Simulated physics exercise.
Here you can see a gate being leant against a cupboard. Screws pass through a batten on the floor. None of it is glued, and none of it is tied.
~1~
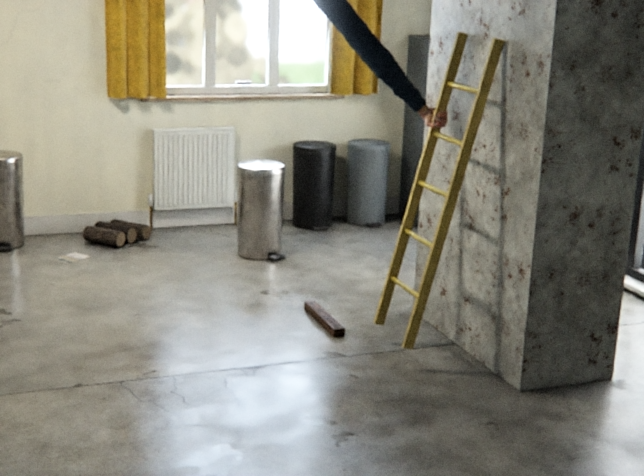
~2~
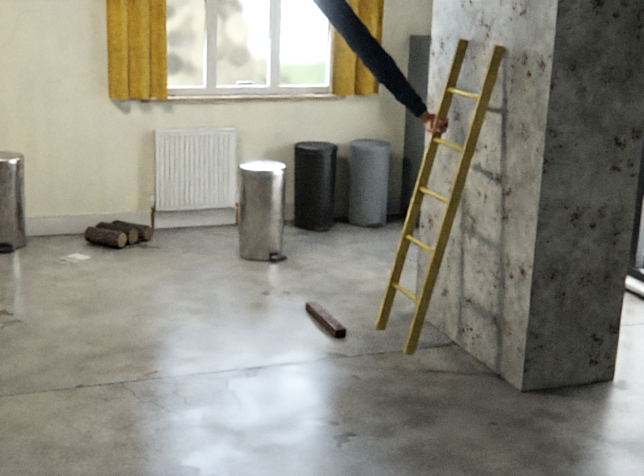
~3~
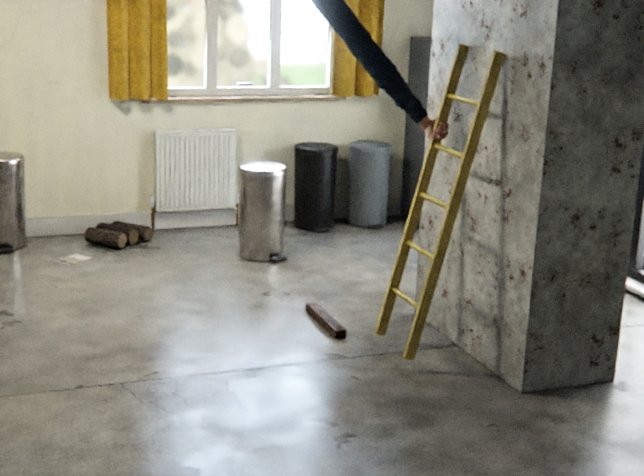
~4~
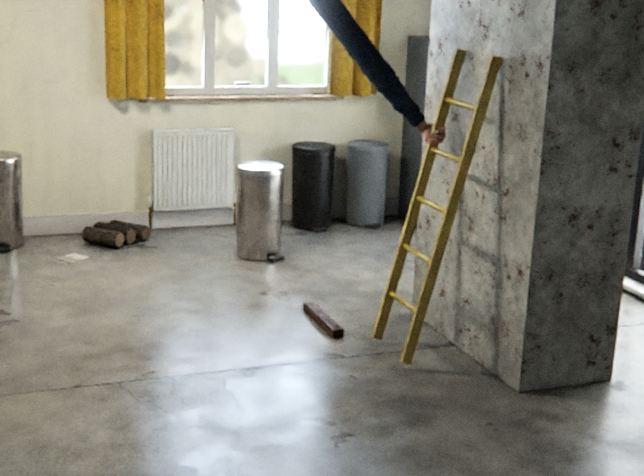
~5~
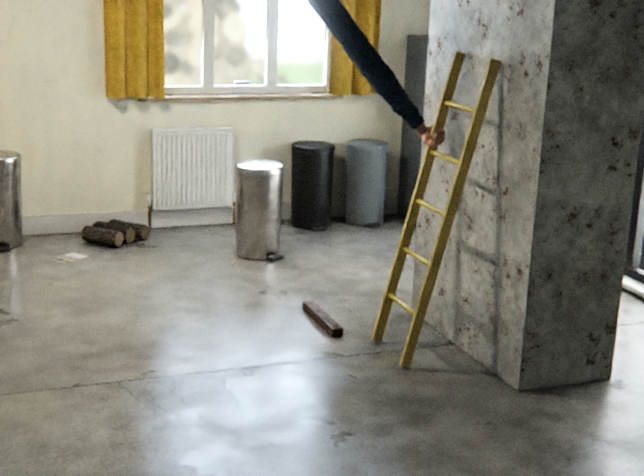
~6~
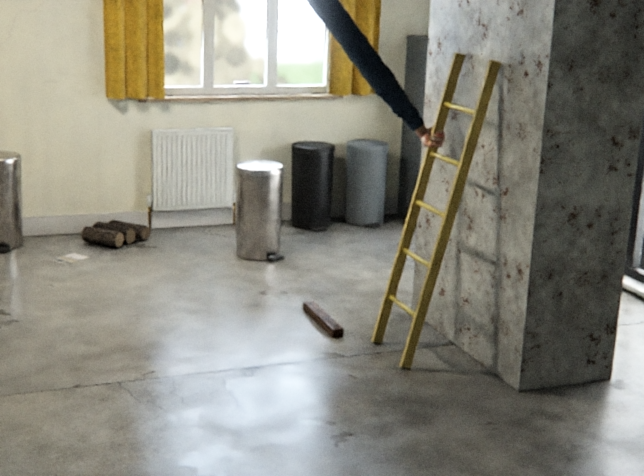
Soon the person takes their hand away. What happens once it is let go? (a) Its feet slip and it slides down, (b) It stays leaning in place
It stays leaning in place.
Then, 0.36 s past the last view, yellow gate at rest near (433, 210).
Finally, the yellow gate stays up, near (433, 210).
